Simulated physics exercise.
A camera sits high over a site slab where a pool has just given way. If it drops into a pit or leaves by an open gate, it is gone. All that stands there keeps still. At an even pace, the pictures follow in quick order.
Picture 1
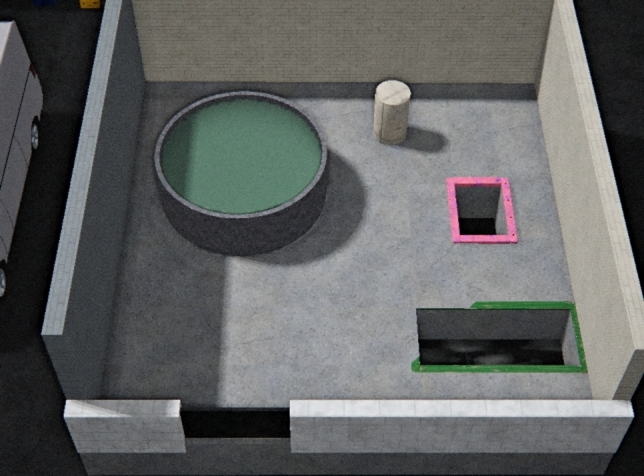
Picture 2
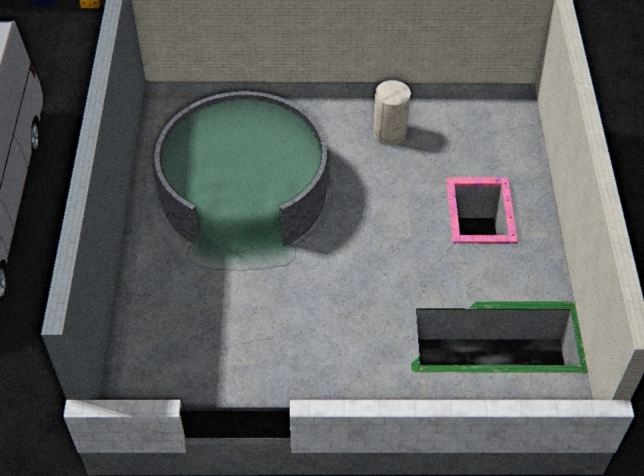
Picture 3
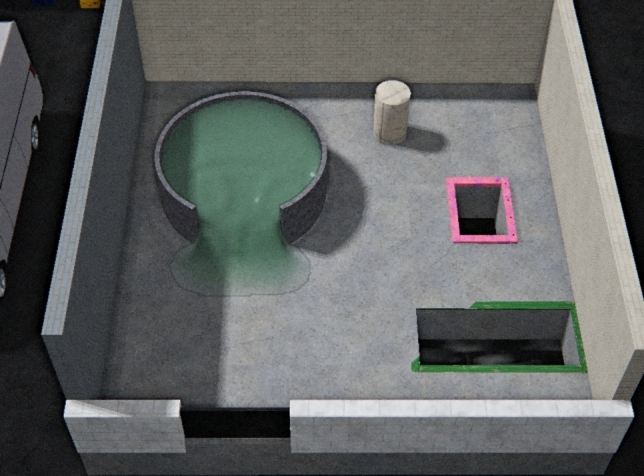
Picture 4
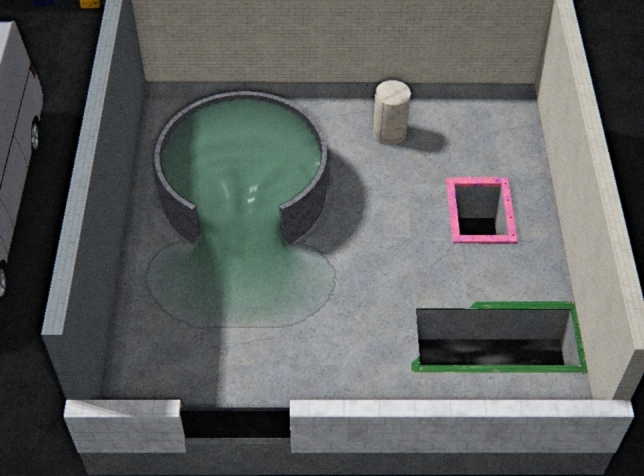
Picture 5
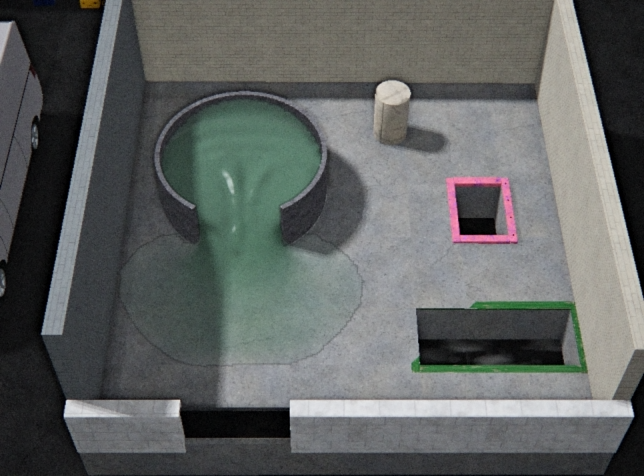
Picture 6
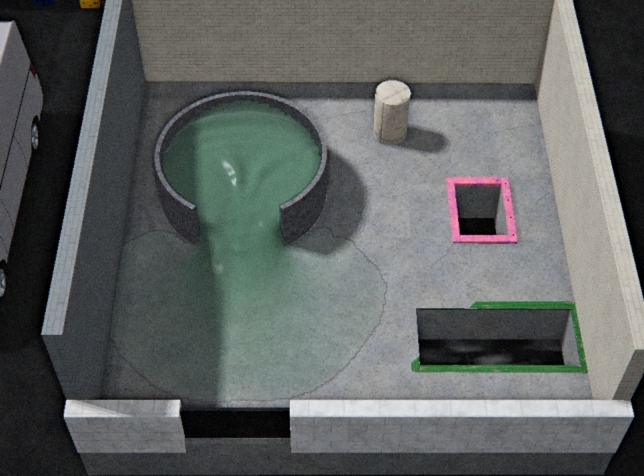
A round dark-walled tank of green water stands at the left of a grey walled slab, seen from high above by a still camera. To the right are a pale upright cylinder, a pink-edged square opening and a larger green-edged one, with a white vehicle outside at far left. The tank's near side opens, and water pours through the gap, spreading steadily across the floor in a widening sheet towards the front wall.
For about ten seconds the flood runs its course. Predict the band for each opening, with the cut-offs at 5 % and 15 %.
Prediction: The gate falls below 5 %; the green pit falls above 15 %; the pink pit falls below 5 %.
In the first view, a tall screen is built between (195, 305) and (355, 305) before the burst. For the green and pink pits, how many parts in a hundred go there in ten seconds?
Estimated shares: Green 30 percent, pink 10 percent.
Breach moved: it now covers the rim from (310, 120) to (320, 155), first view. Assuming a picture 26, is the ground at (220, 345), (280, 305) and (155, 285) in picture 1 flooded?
Listed in order, they come out without a puddle, without a puddle and without a puddle.
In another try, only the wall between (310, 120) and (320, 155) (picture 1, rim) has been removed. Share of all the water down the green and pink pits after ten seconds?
Shares: Green at 20 percent, pink at 25 percent.
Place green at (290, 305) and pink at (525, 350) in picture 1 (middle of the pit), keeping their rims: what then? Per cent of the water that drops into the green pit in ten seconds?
Share, green pit, approx.: 75 in a hundred.
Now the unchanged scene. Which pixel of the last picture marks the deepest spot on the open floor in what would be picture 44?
Deepest point: Roughly (596, 428).
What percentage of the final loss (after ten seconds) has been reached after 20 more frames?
Share gone: About 15 %.
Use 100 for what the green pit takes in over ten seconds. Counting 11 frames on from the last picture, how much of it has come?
By then roughly 0 percent of the ten-second total is in.
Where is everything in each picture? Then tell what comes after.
The first frame shows the round tank at (241, 155) is whole and still.
In the second frame, water pours out at (240, 242) and has run to (290, 248).
In the third frame, the front is at (301, 280), out from the gap at (240, 242).
In the fourth frame, water pours out at (240, 244) and has run to (297, 318).
In the fifth frame, the front is at (309, 350), out from the gap at (240, 244).
In the sixth frame, water pours out at (240, 243) and has run to (314, 384).
A moment on, water covers 35 % of the floor; the gate 0 %, the green pit 0 %, the pink pit 0 %.
Next, water covers 35 % of the floor; the gate 0 %, the green pit 1 %, the pink pit 0 %.
Then, water covers 40 % of the floor; the gate 0 %, the green pit 7 %, the pink pit 0 %.
Later, water covers 50 % of the floor; the gate 0 %, the green pit 28 %, the pink pit 0 %.
In the end, water covers 75 % of the floor; the gate 0 %, the green pit 49 %, the pink pit 0 %.
